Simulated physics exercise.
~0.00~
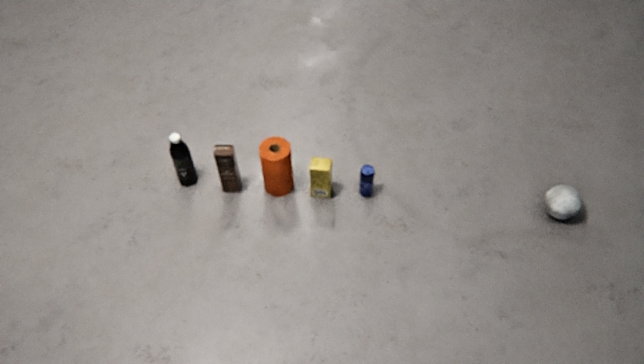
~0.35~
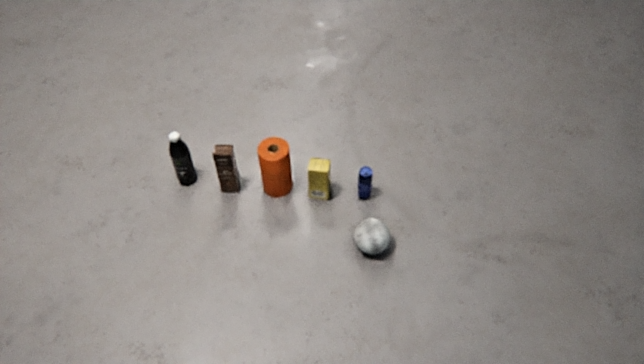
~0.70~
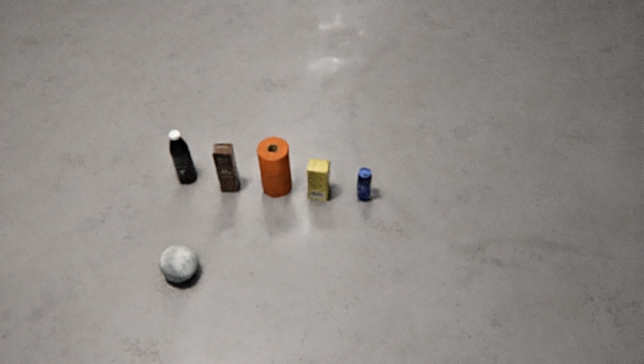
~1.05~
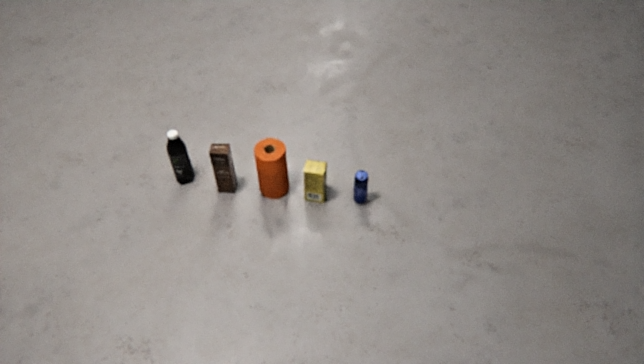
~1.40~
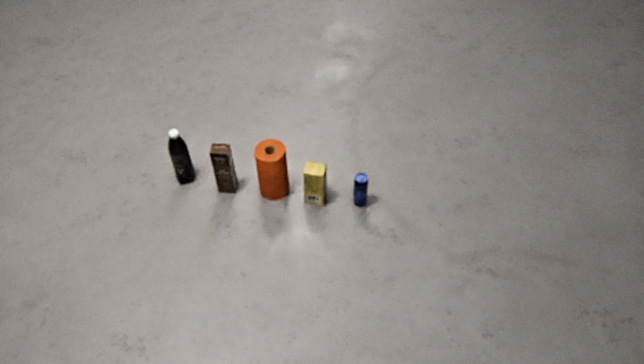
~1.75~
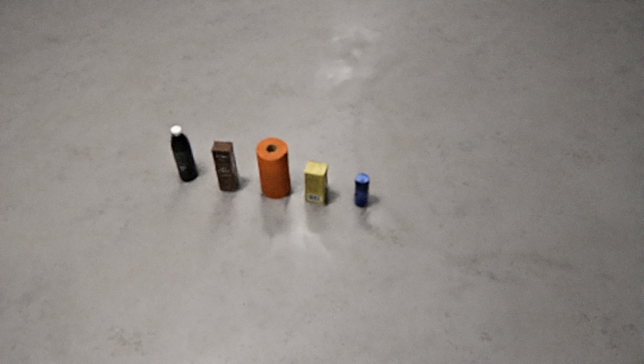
A white ball rolls left past five small standing items and leaves them all upright.
